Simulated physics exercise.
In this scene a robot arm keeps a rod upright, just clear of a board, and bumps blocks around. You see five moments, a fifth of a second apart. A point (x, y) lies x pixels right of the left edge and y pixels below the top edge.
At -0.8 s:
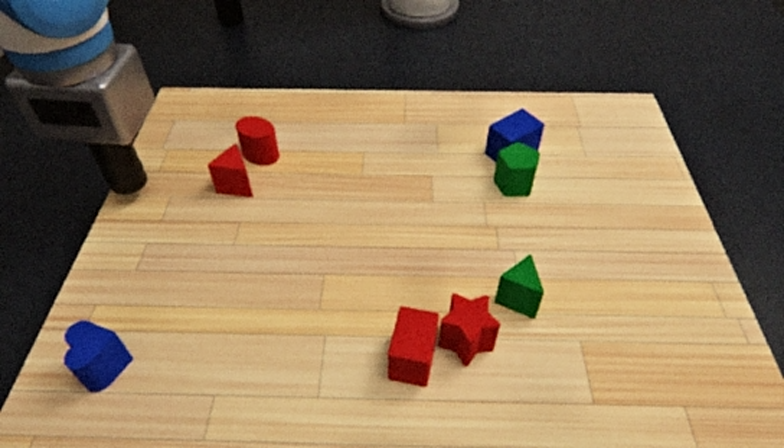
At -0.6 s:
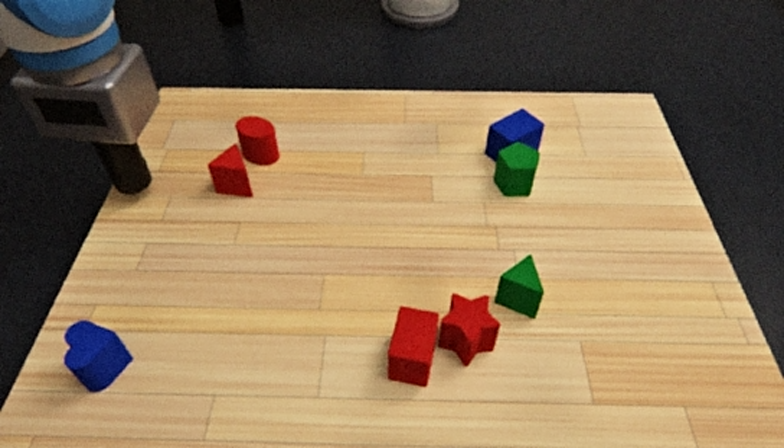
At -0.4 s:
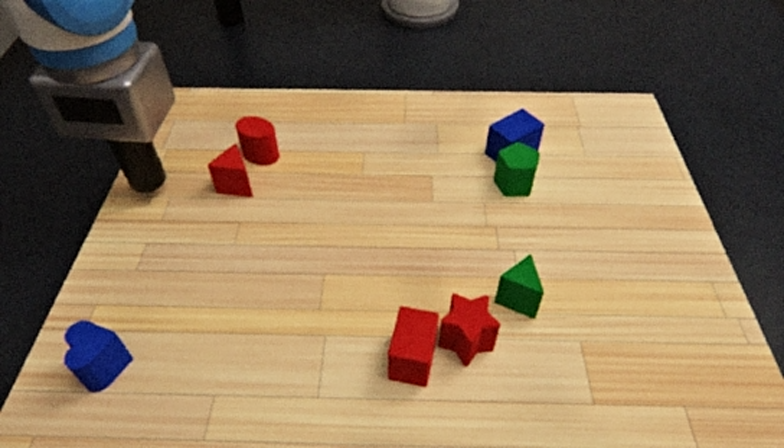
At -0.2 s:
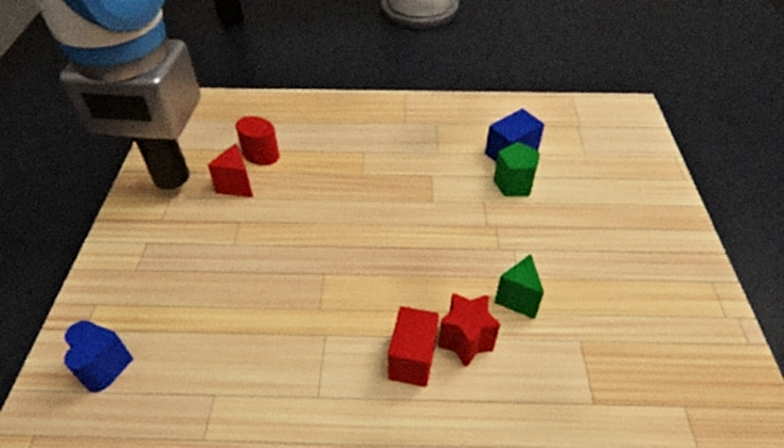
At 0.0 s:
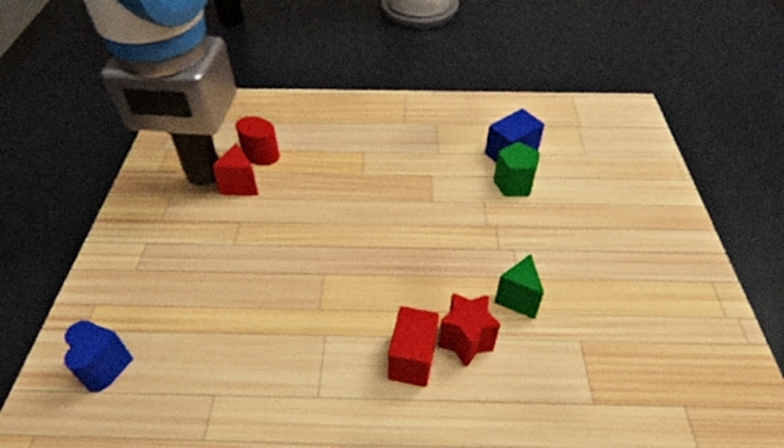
On a wooden board, a robot arm moves right and nudges the red triangle slightly.
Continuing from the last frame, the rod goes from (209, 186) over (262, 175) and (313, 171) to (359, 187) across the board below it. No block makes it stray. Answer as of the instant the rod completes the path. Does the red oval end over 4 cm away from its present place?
No
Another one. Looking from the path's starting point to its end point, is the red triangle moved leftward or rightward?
My prediction: Rightwards.
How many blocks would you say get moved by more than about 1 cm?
Answer: One block.
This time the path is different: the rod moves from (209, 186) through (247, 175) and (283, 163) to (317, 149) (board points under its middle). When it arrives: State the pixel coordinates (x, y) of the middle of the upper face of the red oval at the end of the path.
It should be at about (273, 113).
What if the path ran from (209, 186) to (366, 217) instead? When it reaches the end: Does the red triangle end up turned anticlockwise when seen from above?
Short answer: Yes.
On the path given first. One third of the way, rod at (260, 163); red triangle at (284, 153); red oval at (257, 124).
Two thirds of the way, rod at (312, 159); red triangle at (329, 158), turned 35° clockwise; red oval at (259, 123), turned 20° anticlockwise.
At the end, rod at (358, 176); red triangle at (372, 178), turned 50° clockwise; red oval at (259, 123), turned 20° anticlockwise.
